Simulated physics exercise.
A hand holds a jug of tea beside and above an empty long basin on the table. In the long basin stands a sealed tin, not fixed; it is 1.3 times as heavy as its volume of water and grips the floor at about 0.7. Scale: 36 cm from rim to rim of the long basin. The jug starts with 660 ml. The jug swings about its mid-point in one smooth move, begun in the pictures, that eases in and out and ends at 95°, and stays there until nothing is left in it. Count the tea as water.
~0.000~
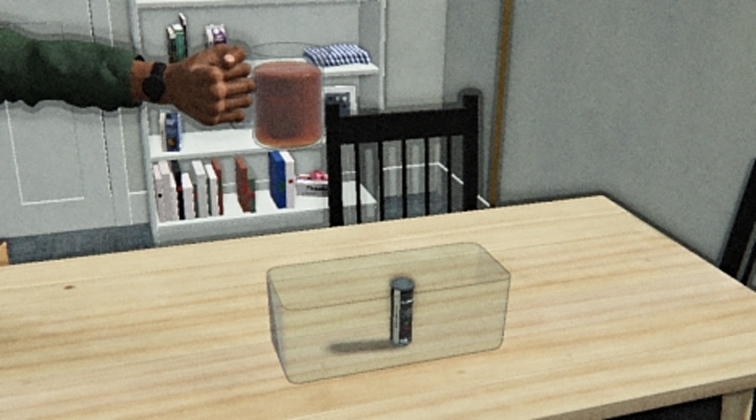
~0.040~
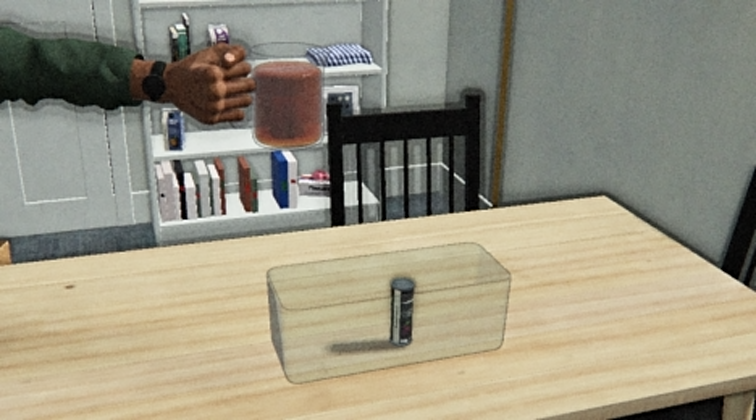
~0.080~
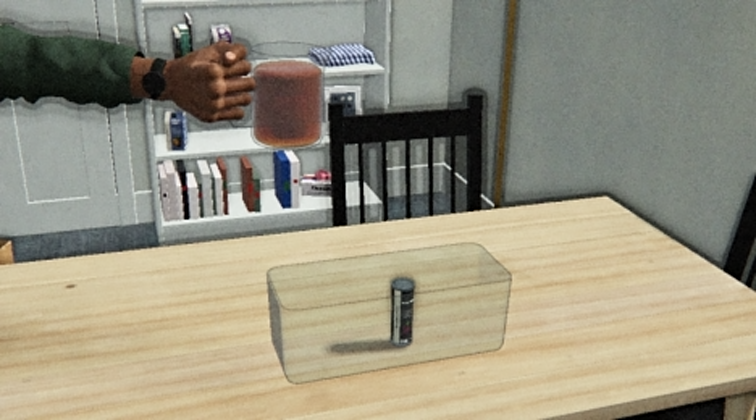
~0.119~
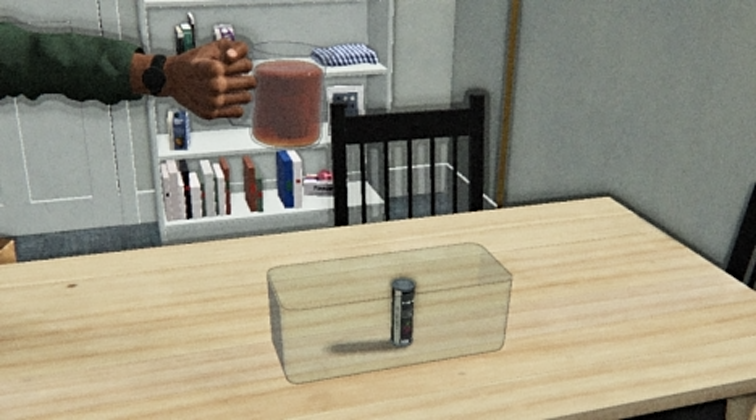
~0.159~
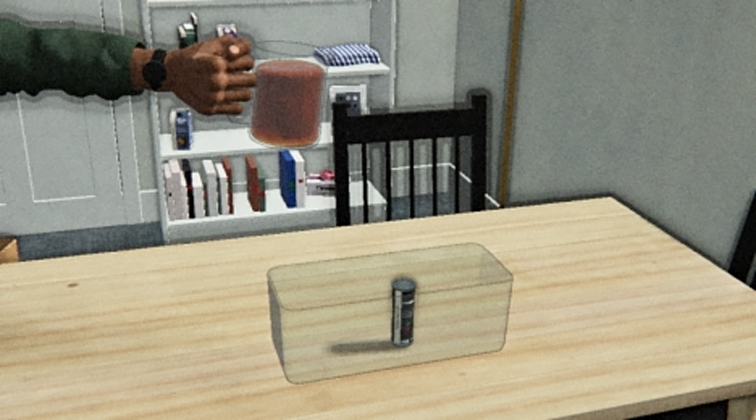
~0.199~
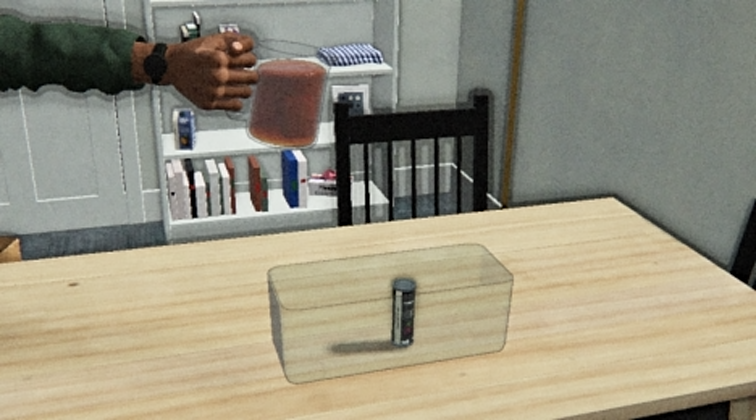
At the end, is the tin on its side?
The tin stays up.
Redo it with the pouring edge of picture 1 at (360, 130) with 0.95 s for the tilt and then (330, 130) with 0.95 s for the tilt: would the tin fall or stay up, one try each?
First it keeps standing; then it falls.
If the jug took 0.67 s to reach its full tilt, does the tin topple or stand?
The tin stays up.
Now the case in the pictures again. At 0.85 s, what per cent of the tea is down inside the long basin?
Some 18 per cent.
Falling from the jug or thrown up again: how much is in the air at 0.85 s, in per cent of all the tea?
About 34 per cent.
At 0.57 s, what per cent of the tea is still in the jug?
About 90 per cent.
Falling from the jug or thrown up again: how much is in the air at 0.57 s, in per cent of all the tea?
Some 10 per cent.
Then, 0.57 s in, the tilt is 63° and 90 per cent is still to pour; the tin stands where it began.
Then, 0.85 s in, the tilt is 92° and 48 per cent is still to pour; the tin stands where it began.
Then, 1.14 s in, the tilt is 95° and 14 per cent is still to pour; the tin stands where it began.
Then, 1.45 s in, the tilt is 95° and 4 per cent is still to pour; the tin stands where it began.
Finally, the tin stands where it began.
